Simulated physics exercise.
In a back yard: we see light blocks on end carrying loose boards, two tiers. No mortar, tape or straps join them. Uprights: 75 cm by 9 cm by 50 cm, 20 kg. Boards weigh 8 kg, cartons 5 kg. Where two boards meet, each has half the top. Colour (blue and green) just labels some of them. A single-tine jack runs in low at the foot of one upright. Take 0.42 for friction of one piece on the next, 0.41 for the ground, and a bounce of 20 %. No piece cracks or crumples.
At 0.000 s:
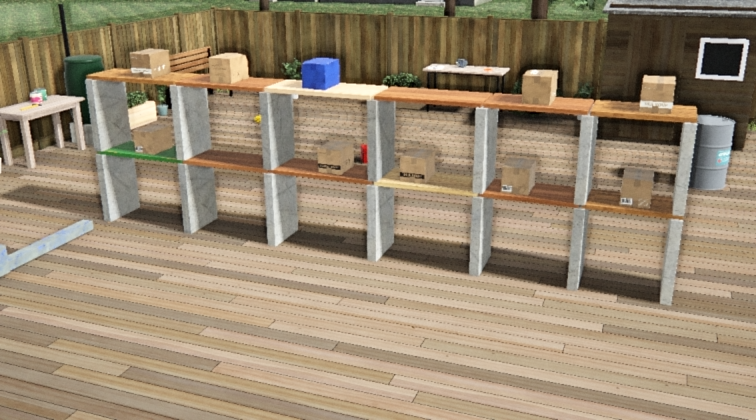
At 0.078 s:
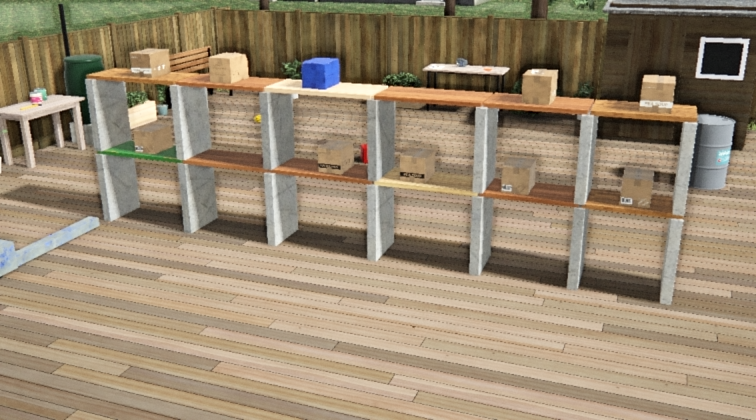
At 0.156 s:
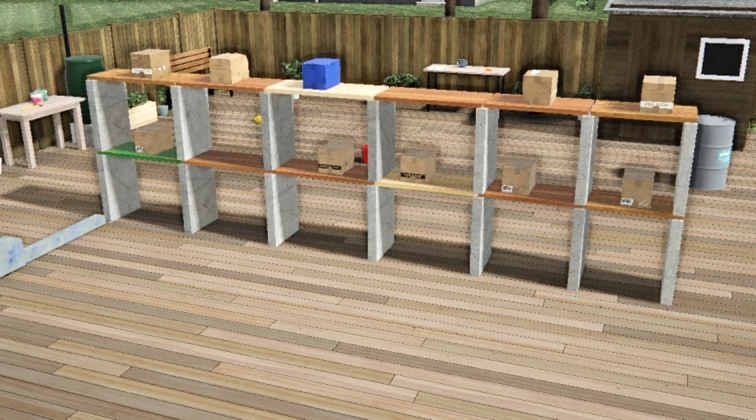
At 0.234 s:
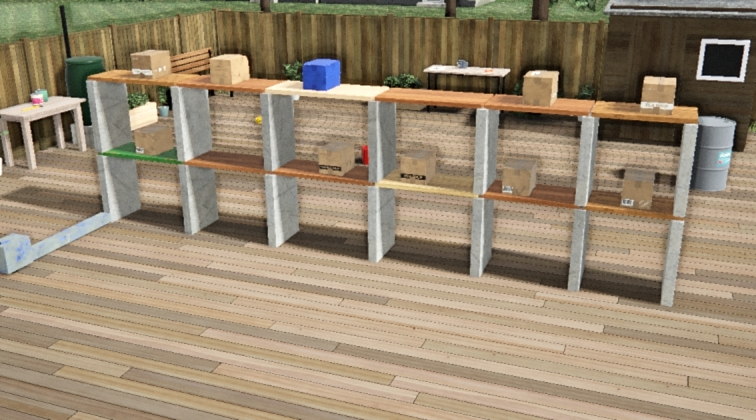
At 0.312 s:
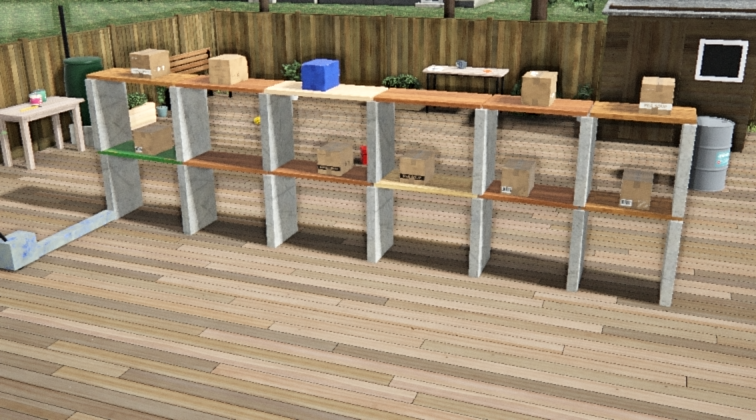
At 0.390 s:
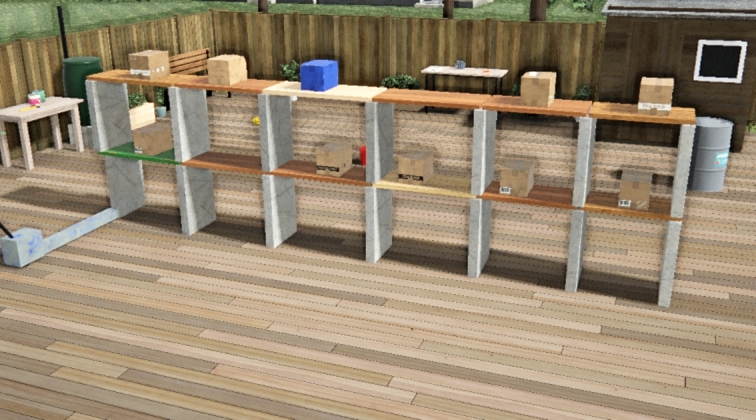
In a back yard, a low metal jack slides right to the shelves' left end.
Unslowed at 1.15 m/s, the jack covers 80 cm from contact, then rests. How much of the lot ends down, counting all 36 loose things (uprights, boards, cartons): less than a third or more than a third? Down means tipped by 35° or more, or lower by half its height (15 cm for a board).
Under a third of them.
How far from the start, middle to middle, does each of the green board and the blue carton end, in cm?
Moved: Green 30, blue 0.
After 0.48 s, none of the 36 pieces down, 5 disturbed; green board shifted 48 mm.
After 0.66 s, none of the 36 pieces down, 6 disturbed; green board shifted 14 cm.
After 0.84 s, none of the 36 pieces down, 6 disturbed; green board shifted 24 cm.
After 1.08 s, none of the 36 pieces down, 6 disturbed; green board shifted 34 cm.
At rest (2.0 s), none of the 36 pieces down, 6 disturbed; green board shifted 34 cm; blue carton unmoved. That is 0 per cent. As the last picture would show them, middles, green board near (168, 145), blue carton near (319, 76).
